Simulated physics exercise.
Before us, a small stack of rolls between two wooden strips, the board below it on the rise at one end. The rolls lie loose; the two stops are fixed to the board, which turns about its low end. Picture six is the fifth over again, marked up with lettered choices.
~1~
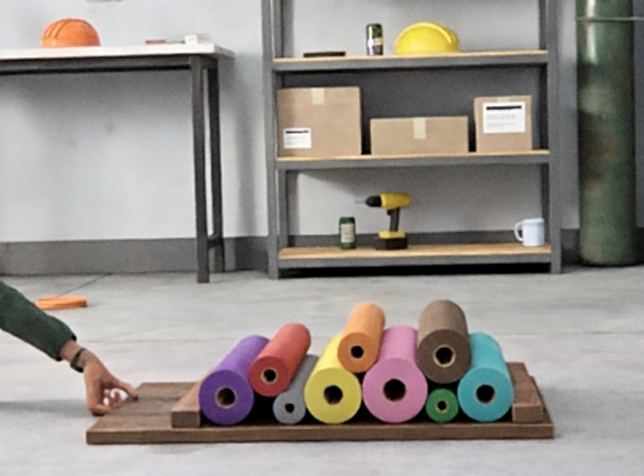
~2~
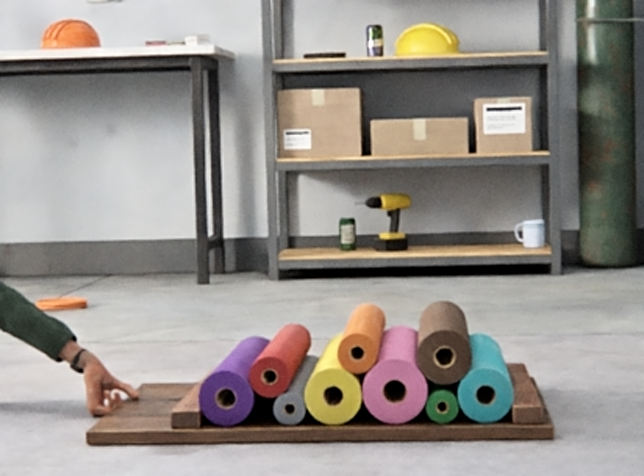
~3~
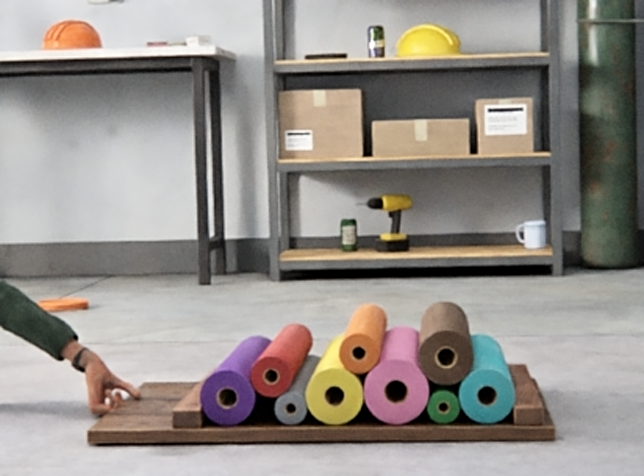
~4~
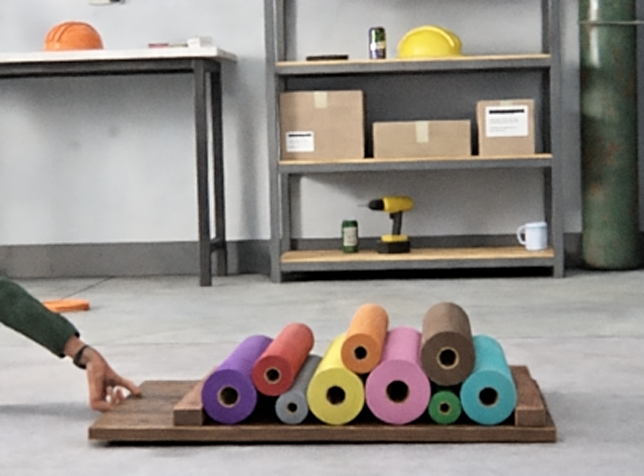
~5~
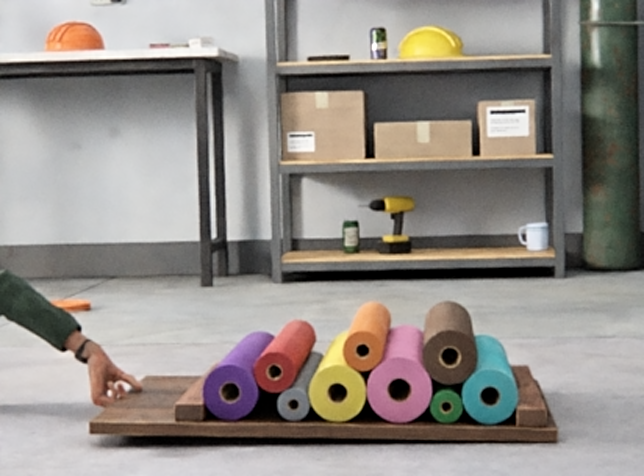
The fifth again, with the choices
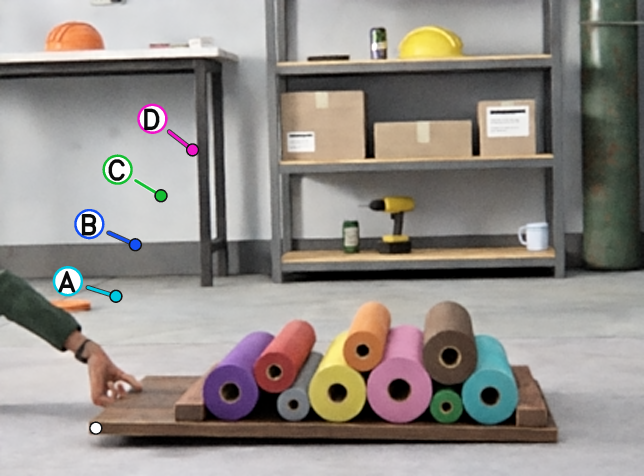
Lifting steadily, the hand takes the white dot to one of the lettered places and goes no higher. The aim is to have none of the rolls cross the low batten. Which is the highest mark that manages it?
The answer is mark D.
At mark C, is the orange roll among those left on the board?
Yes.
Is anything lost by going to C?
No, at C.
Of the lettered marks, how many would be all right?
Four of the four.
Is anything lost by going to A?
At A: No.
On the marked copy, A at (116, 296); B at (136, 245); C at (161, 196); D at (193, 150); the white dot at (96, 428).
Taking D. A third of the way, board at 21°.
Two thirds of the way, board at 39°.
When it is over, board at 39°, none over the low batten.
As for the rest, A none over the low batten; B none over the low batten; C none over the low batten.
